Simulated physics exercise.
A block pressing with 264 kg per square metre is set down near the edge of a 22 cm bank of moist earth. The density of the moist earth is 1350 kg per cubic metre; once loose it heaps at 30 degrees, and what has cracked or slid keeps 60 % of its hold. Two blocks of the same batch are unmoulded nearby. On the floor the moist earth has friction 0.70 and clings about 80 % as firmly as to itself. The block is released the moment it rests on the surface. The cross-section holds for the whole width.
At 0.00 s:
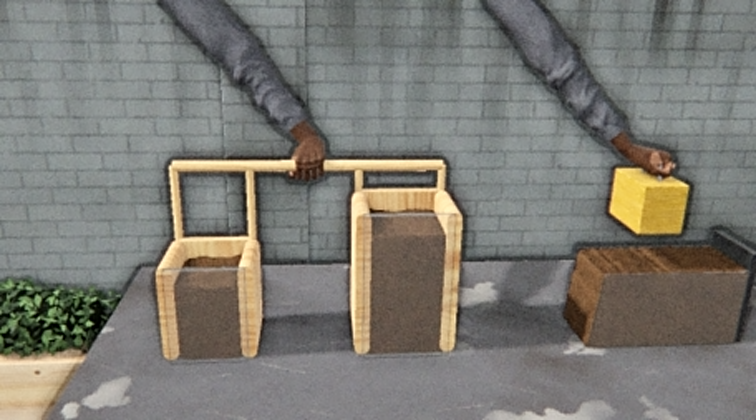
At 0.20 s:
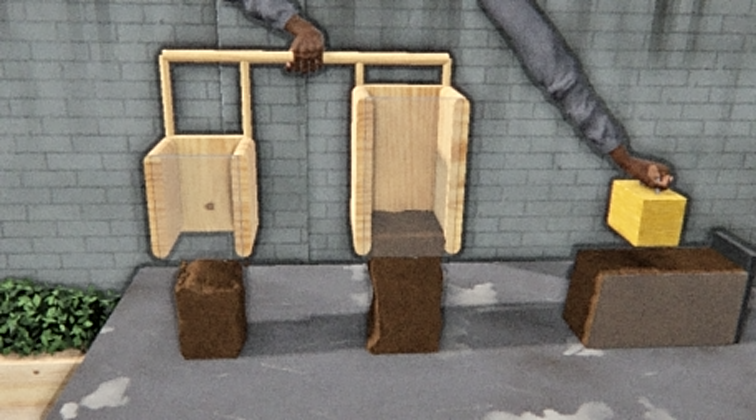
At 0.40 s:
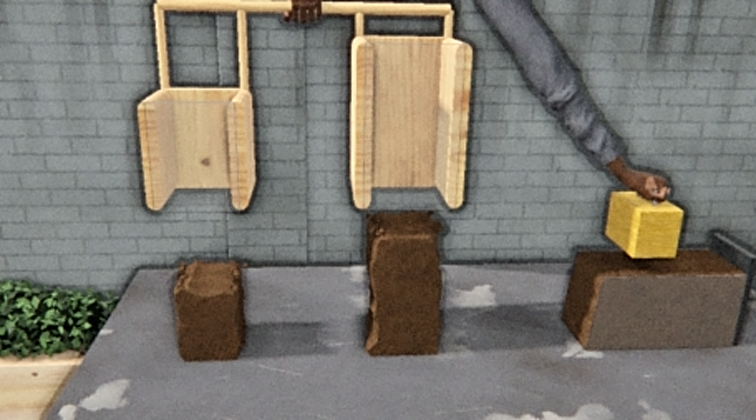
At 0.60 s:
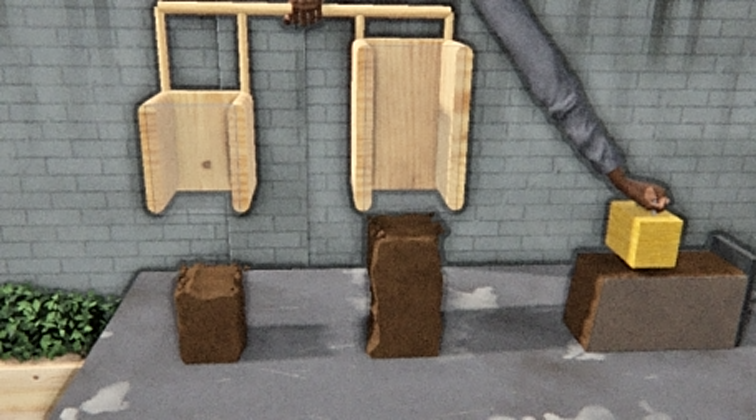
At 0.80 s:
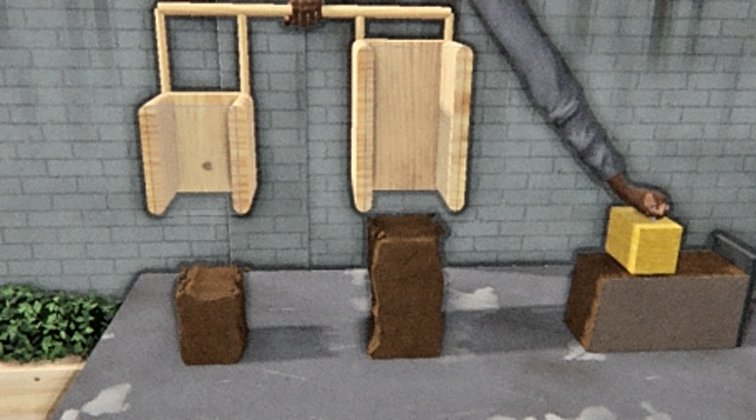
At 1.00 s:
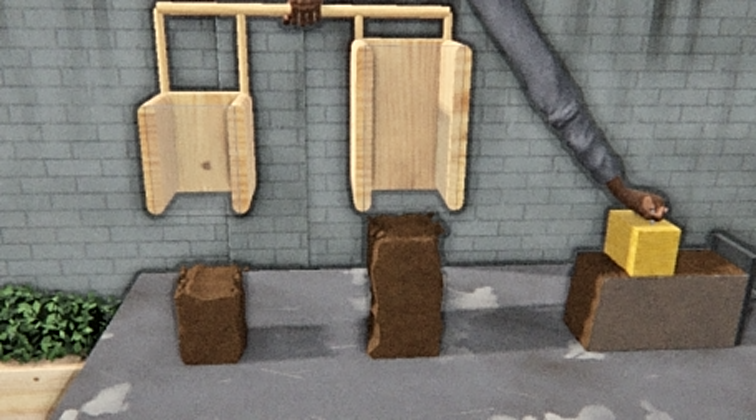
A hand lifts a joined pair of wooden moulds straight up, uncovering two brown earth blocks, a shorter one left of a taller one, that stay standing. Meanwhile, at right, another hand lowers a yellow block onto a brown bank, and the raised moulds hang nearly still above the blocks.
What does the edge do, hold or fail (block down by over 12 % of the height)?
The bank holds.
After 1.16 s, the block is down by 1 % of the bank's height and stands upright.
After 1.34 s, the block is down by 1 % of the bank's height and stands upright.
After 1.52 s, the block is down by 1 % of the bank's height and stands upright.
After 1.70 s, the block is down by 1 % of the bank's height and stands upright.
After 1.95 s, the block is down by 1 % of the bank's height and stands upright.
